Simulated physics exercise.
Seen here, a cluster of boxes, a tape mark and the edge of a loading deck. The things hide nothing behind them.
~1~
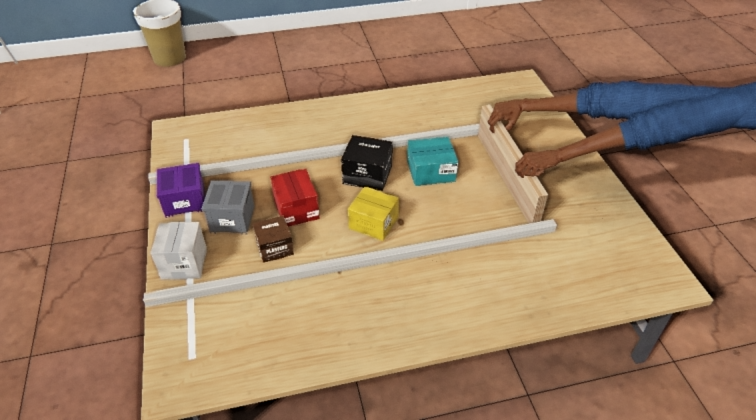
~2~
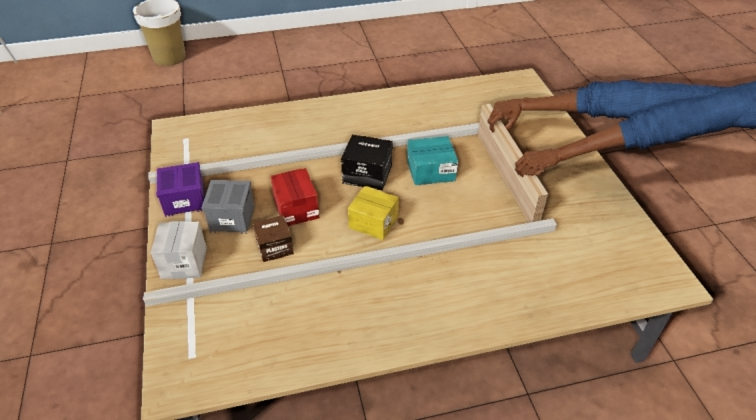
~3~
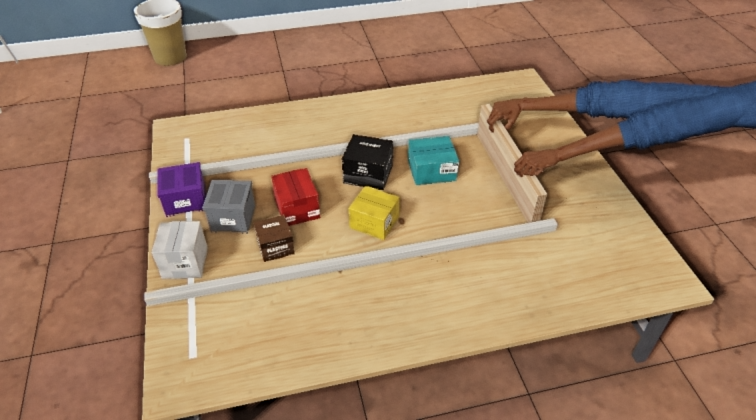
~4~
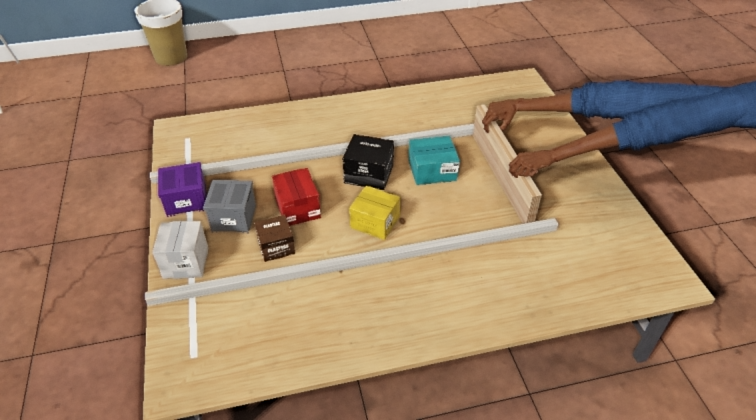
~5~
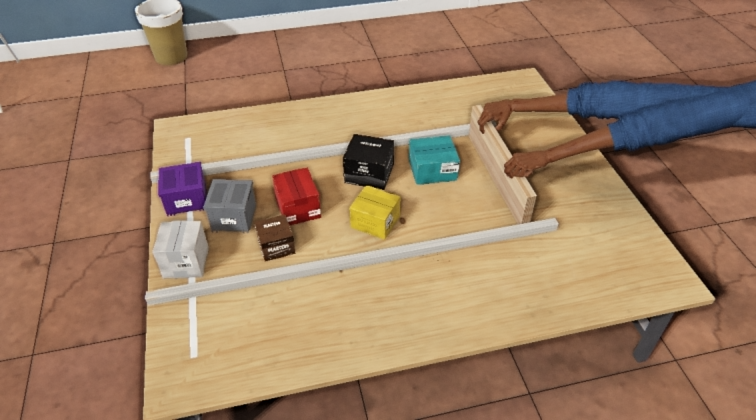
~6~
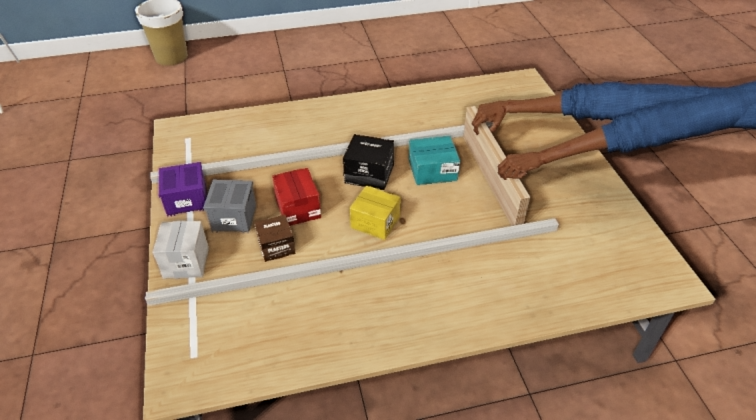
Eight small boxes sit on a pale wooden table between two light rails, seen from above at an angle in a room with reddish-brown floor tiles. Purple, grey and white boxes cluster near a white tape strip at left, with red, brown, black, yellow and turquoise ones further right. Two hands push a wooden plank slightly left, while the boxes and view stay practically still.
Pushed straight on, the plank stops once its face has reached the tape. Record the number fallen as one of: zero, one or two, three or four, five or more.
The number sent down is large, five or above.
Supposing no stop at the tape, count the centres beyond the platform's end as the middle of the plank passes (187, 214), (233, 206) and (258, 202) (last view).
In order, that gives 6, then 3, then 1.
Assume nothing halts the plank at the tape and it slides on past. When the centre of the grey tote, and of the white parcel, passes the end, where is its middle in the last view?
About (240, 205), and about (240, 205) for the other.
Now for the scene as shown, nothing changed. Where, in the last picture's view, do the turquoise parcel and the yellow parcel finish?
The turquoise parcel ends at (164, 202) and the yellow parcel at (168, 264).
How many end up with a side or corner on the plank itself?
Contact count: 2.
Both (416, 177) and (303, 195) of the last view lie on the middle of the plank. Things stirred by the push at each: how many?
Tally: 2; 7.
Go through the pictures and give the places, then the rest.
The first picture shows white parcel (180, 251); purple tote (182, 190); grey tote (230, 207); plank (509, 162); tape (189, 230).
The second picture shows purple tote (182, 189); turquoise parcel (432, 160).
The third picture shows grey tote (231, 207); plank (509, 162).
The fourth picture shows white parcel (182, 250); black box (369, 162).
The fifth picture shows purple tote (184, 189); red parcel (297, 197).
The sixth picture shows white parcel (182, 250); purple tote (184, 189); grey tote (232, 207); plank (493, 164); tape (190, 229).
Soon after, none off yet; white parcel at rest near (182, 250); purple tote at rest near (184, 189); grey tote at rest near (232, 207).
After that, none off yet; white parcel at rest near (182, 250); purple tote displaced a little near (175, 187); grey tote displaced about its own width near (204, 210).
In the end, the number that fall off is five or more; gone, black box, red parcel, brown box, grey tote, purple tote and white parcel.
